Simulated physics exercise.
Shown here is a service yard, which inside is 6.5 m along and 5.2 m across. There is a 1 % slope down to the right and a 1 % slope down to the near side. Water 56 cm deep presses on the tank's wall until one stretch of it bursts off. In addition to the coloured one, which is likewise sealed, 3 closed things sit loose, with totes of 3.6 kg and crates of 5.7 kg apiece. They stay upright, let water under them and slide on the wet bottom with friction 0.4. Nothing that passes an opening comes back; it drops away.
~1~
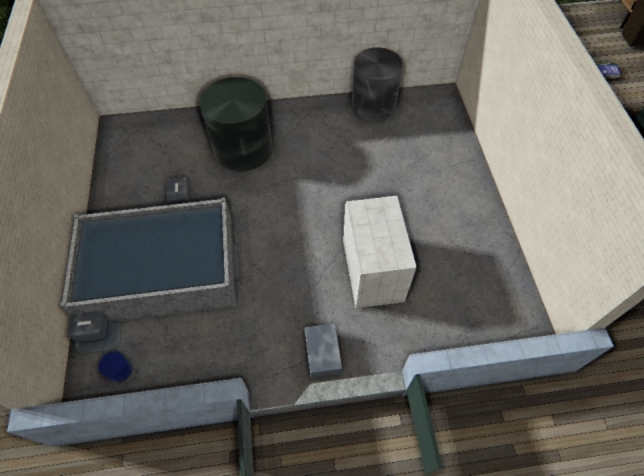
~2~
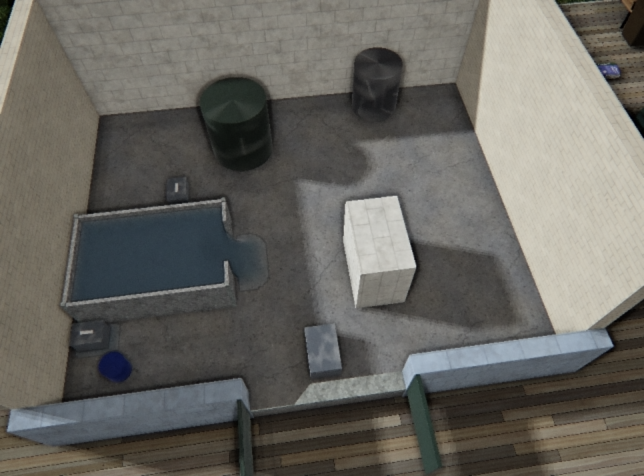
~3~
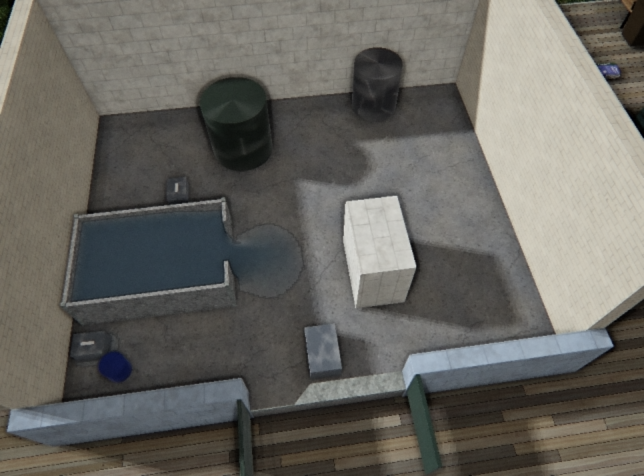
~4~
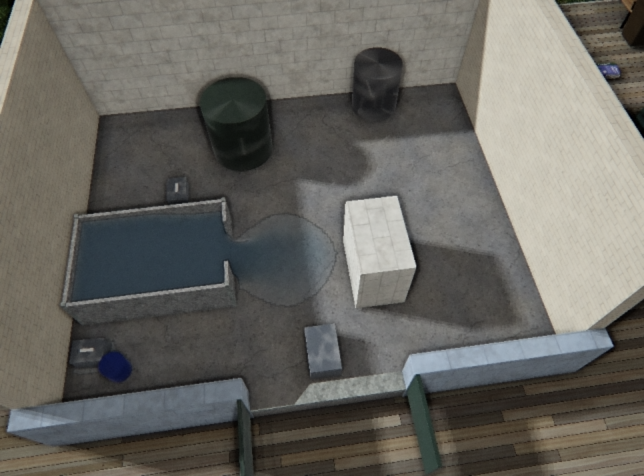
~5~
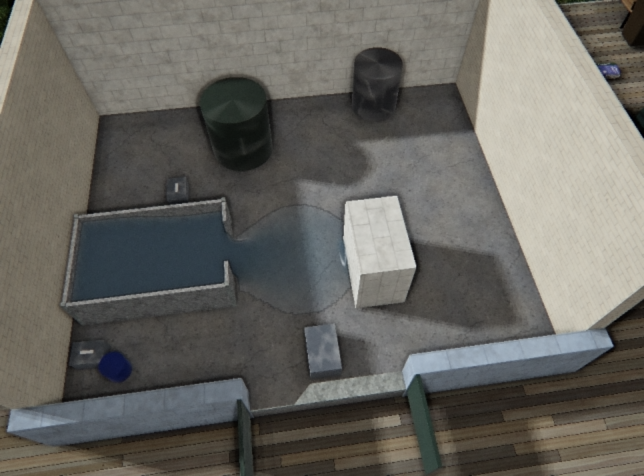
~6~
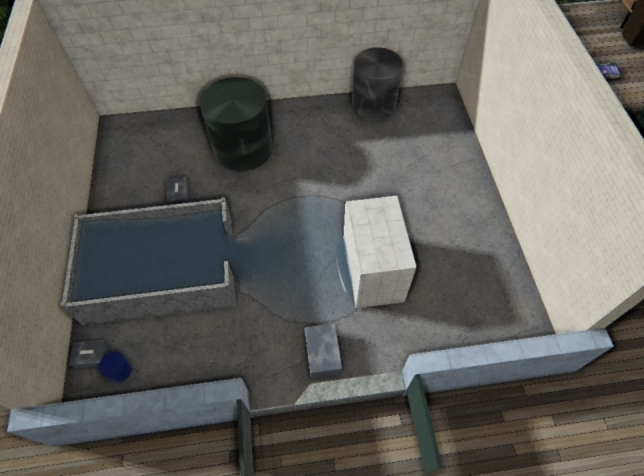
Water poured through a gap in the right side of a raised tank and spread rightward across the yard floor in a widening pool, reaching the pale block, while the blue pail barely moved.
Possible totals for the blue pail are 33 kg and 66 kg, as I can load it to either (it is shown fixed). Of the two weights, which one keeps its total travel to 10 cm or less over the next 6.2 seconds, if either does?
Going by this, the lighter pick is adequate.
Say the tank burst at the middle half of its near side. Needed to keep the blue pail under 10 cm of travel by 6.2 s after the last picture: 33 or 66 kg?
Under that change, only the heavier pick does it.
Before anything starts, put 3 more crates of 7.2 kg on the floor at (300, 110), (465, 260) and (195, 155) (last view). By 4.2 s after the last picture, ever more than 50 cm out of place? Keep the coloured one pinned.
Each in turn: Not that far, not that far, not that far.
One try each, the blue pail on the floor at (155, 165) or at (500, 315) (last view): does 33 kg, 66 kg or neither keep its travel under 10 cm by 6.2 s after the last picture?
First spot: Light mass works; second spot: Light mass works.
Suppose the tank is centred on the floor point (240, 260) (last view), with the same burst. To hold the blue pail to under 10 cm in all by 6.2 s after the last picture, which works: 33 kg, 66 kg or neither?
Then, in short, the light one works.
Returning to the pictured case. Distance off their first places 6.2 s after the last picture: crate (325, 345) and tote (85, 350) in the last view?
Result - first: Washed out, second: 30 cm.
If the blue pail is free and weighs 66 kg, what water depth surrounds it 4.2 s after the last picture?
Around 0 cm.
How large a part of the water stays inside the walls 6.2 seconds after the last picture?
Somewhere near 76 percent, give or take.
Then, 0.6 s after the last picture the blue pail would be 0 cm from its start with 33 kg and 0 cm from its start with 66 kg; 0 cm of water round it then.
Then, 2.3 s after the last picture the blue pail would be 0 cm from its start with 33 kg and 0 cm from its start with 66 kg; 0 cm of water round it then.
Then, 4.2 s after the last picture the blue pail would be 0 cm from its start with 33 kg and 0 cm from its start with 66 kg; 0 cm of water round it then.
Then, 6.2 s after the last picture the blue pail would be 0 cm from its start with 33 kg and 0 cm from its start with 66 kg; 0 cm of water round it then.
